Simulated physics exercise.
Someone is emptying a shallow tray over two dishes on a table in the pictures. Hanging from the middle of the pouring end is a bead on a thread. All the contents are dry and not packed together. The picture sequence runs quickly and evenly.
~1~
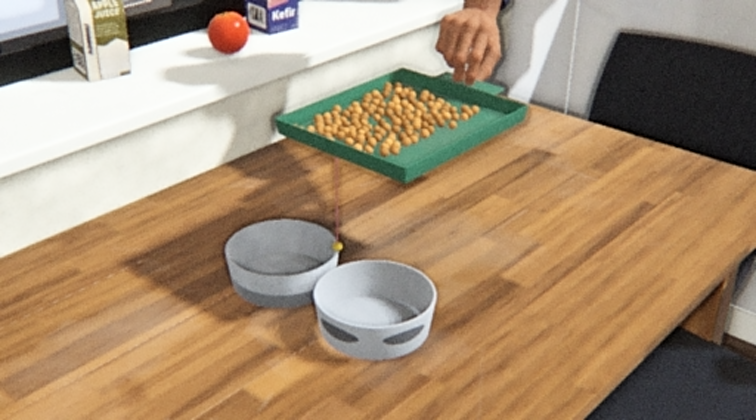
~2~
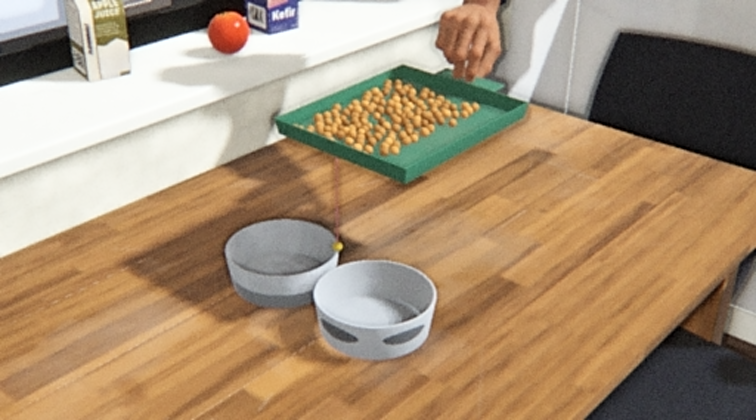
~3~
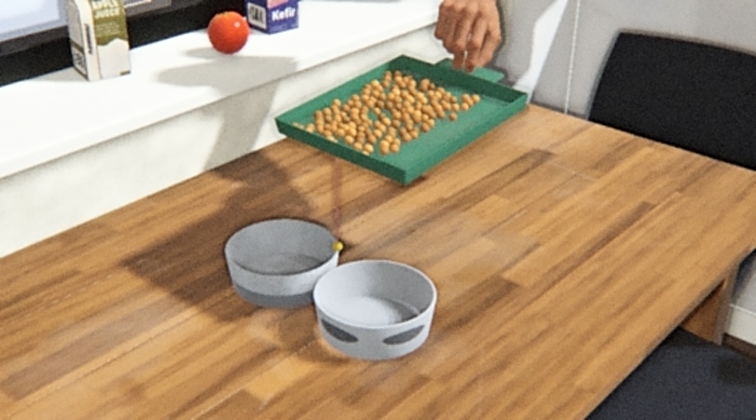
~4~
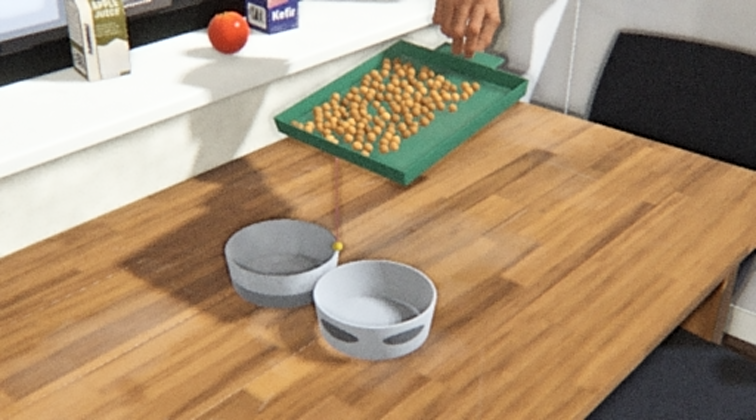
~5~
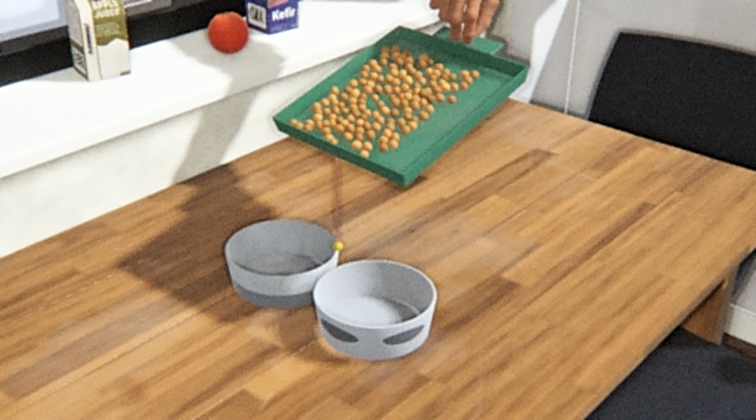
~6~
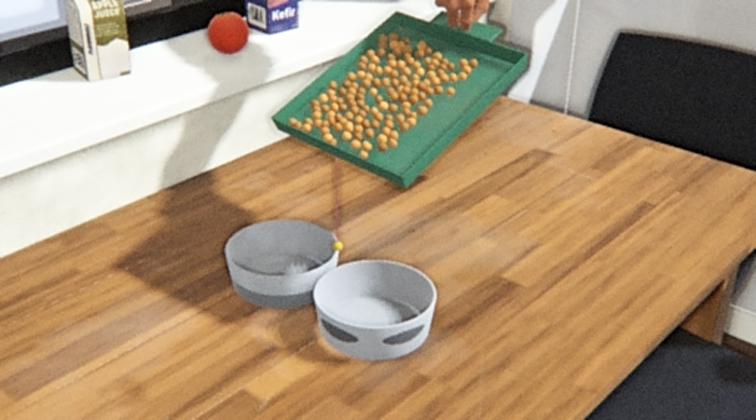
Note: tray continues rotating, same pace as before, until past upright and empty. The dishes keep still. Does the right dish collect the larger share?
The right-side dish.
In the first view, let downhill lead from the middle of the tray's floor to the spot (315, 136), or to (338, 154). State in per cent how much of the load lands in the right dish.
0 % and 20 %.
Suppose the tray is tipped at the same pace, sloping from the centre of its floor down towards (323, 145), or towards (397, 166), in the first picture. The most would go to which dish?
Results - the dish on the left side first, the dish on the right side second.
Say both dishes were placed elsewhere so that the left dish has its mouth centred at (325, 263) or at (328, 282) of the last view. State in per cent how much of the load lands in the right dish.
Close to 10 in a hundred, then close to 0 in a hundred.
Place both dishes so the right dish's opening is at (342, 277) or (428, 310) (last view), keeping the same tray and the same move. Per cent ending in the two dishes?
It comes to about 50 per cent the first time and about 40 per cent the second.
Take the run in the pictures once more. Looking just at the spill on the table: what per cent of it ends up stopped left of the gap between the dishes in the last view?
Estimate: About 100 percent.
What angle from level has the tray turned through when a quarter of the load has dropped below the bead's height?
Angle: Approx. 120 degrees.
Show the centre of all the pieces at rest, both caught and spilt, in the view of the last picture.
Close to (320, 322) in the last picture.
Soon, tray tipped steeply; nearly all on the tray; a stray few in the air.
A while on, tray tipped past a quarter turn; nearly all on the tray; a stray few in the right dish; a stray few outside both; a stray few in the air.
Towards the end, tray tipped past a quarter turn; about half in the right dish; about a quarter in the left dish; about a third outside both.
Finally, tray tipped past a quarter turn; about half in the right dish; about a quarter in the left dish; about a third outside both.
